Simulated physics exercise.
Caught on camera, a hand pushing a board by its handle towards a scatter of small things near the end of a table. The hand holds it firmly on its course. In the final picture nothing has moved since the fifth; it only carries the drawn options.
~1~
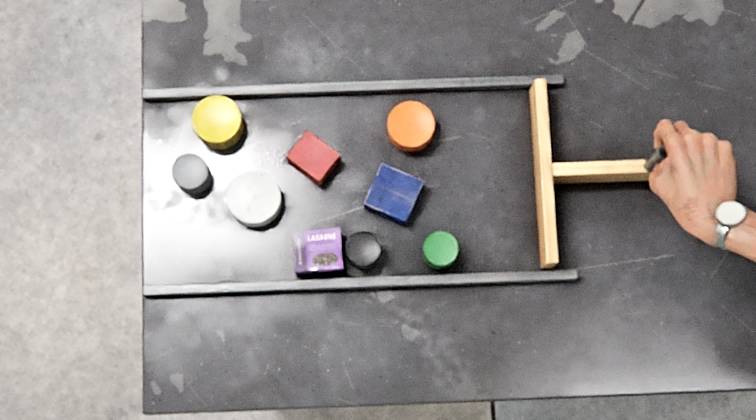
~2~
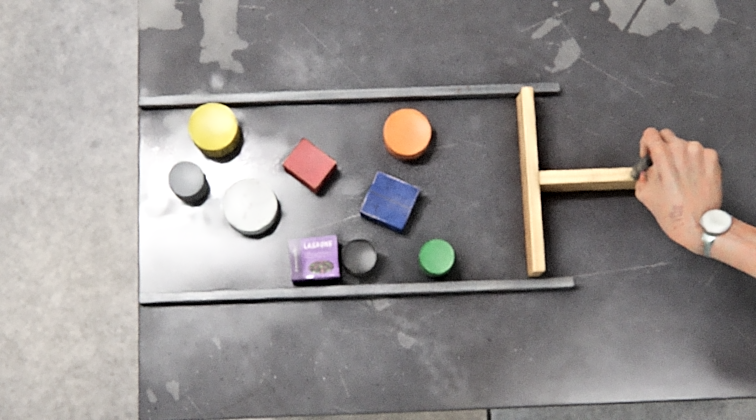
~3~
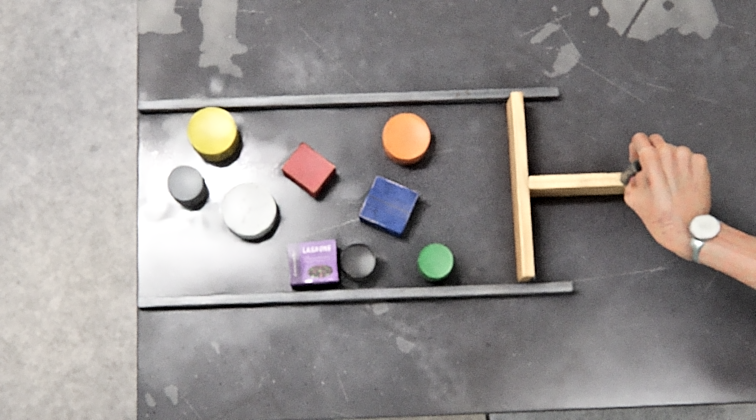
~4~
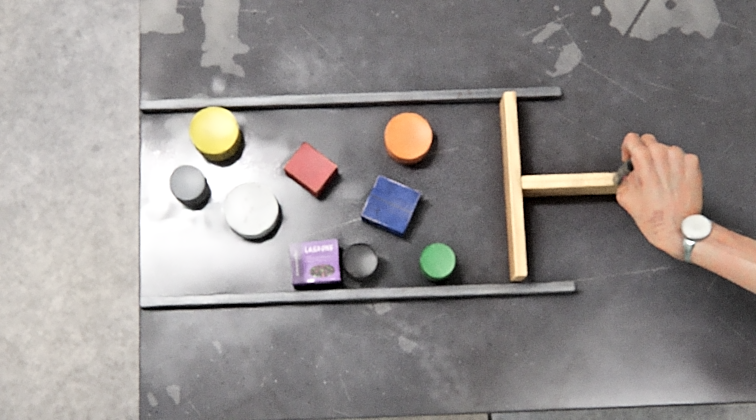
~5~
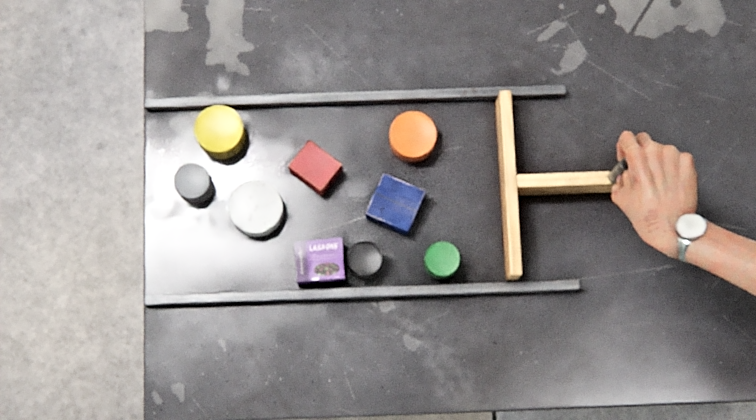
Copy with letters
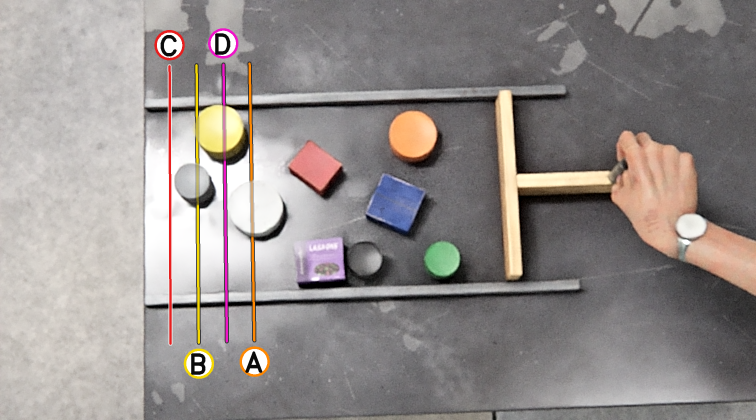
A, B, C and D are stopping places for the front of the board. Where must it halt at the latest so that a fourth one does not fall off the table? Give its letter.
D.
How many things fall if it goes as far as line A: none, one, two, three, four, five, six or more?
The count is none.
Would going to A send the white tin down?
No.
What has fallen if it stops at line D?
The purple packet.
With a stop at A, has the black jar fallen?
No.
On the copy, A at (252, 199); B at (198, 201); C at (170, 202); D at (225, 200).
On D. First, board (409, 185); green jar (388, 263); black jar (353, 260).
Then, board (306, 188); purple packet (209, 259); white tin (228, 211).
Finally, board (226, 191); purple packet over the edge; grey jar (144, 171); one fallen.
By contrast, A is within the limit but short; B drops four; C drops five.
